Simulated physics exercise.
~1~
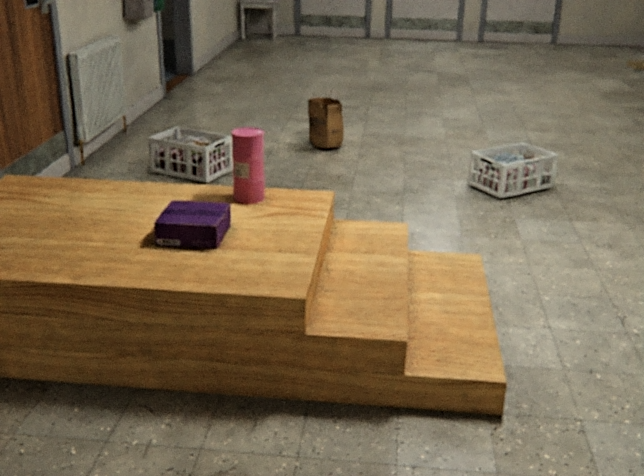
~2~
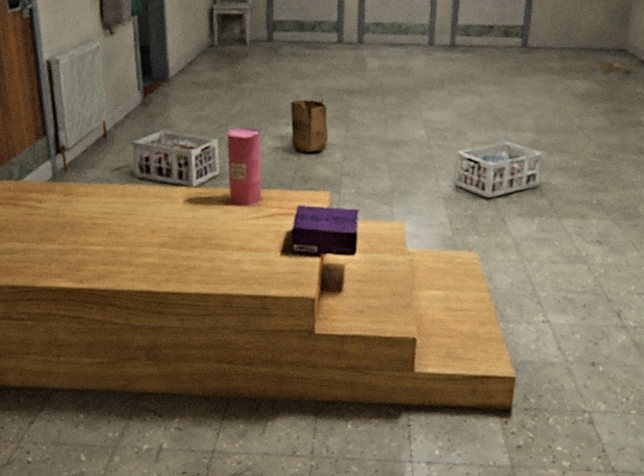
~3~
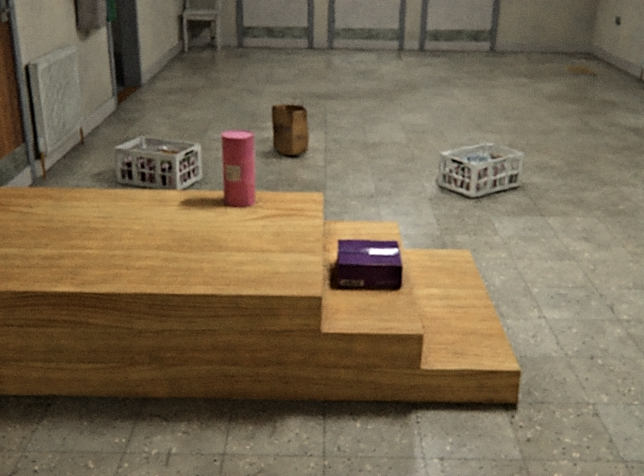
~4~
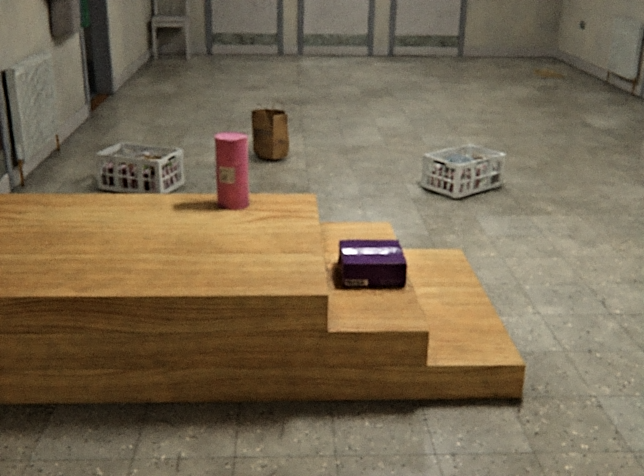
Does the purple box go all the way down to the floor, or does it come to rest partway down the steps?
It comes to rest partway down, on the step just below the landing.
